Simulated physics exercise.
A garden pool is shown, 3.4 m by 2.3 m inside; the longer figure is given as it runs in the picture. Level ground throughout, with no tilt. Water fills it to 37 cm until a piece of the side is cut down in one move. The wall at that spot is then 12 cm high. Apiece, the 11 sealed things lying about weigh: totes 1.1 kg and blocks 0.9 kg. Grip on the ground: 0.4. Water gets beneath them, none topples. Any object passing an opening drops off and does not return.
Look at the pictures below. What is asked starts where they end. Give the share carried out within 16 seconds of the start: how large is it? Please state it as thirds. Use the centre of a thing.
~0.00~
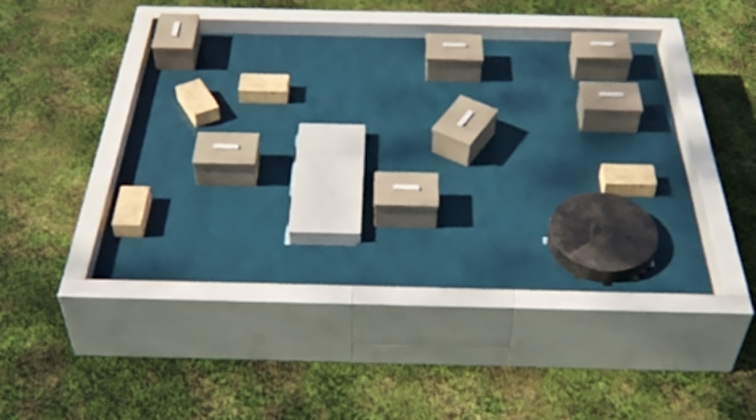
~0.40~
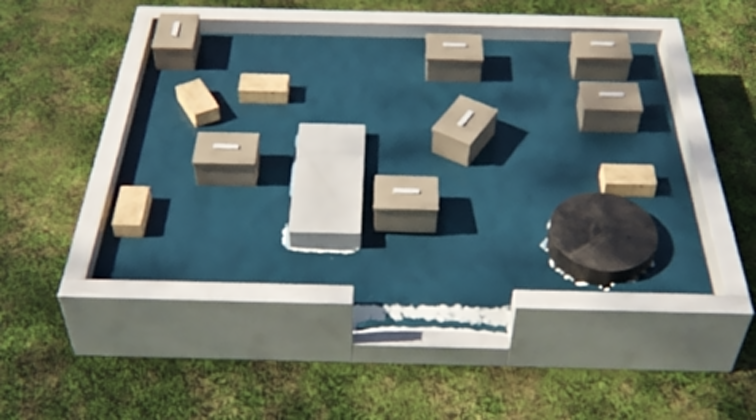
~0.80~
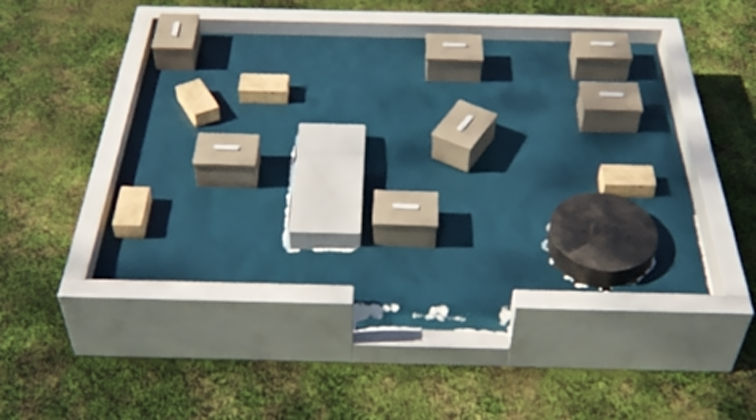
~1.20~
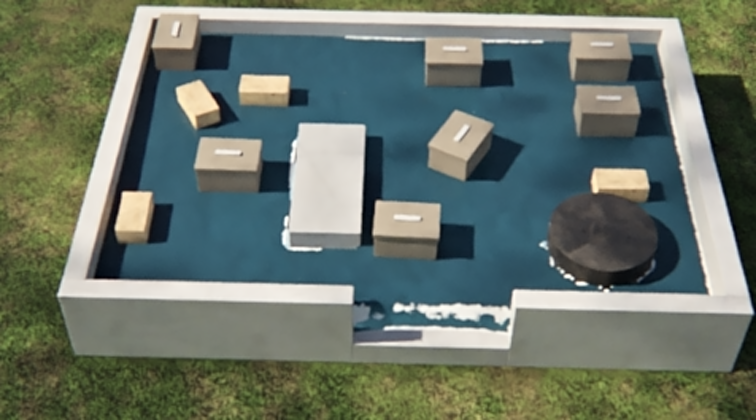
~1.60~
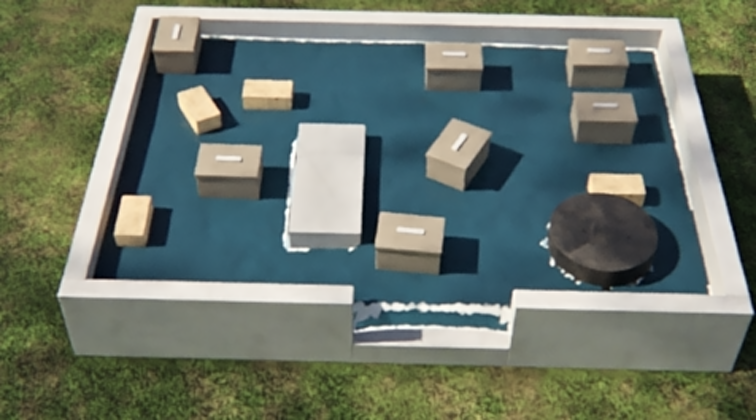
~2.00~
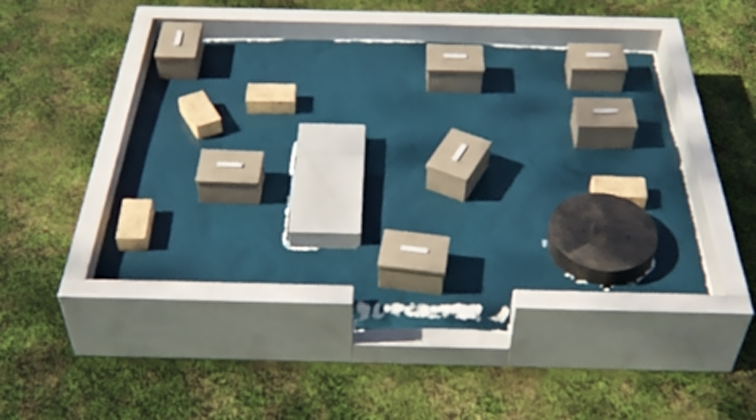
That would be a minority below one third.
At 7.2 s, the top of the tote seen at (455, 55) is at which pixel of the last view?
Its top ends up at around (474, 87).
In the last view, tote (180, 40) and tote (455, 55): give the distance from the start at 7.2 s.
10 cm; 30 cm.
After 3.2 s 1 of 11 are out; 10 afloat.
After 7.2 s 2 of 11 are out; 9 afloat.
After 12.0 s 2 of 11 are out; 9 afloat.
After 16.0 s 2 of 11 are out; 9 afloat.
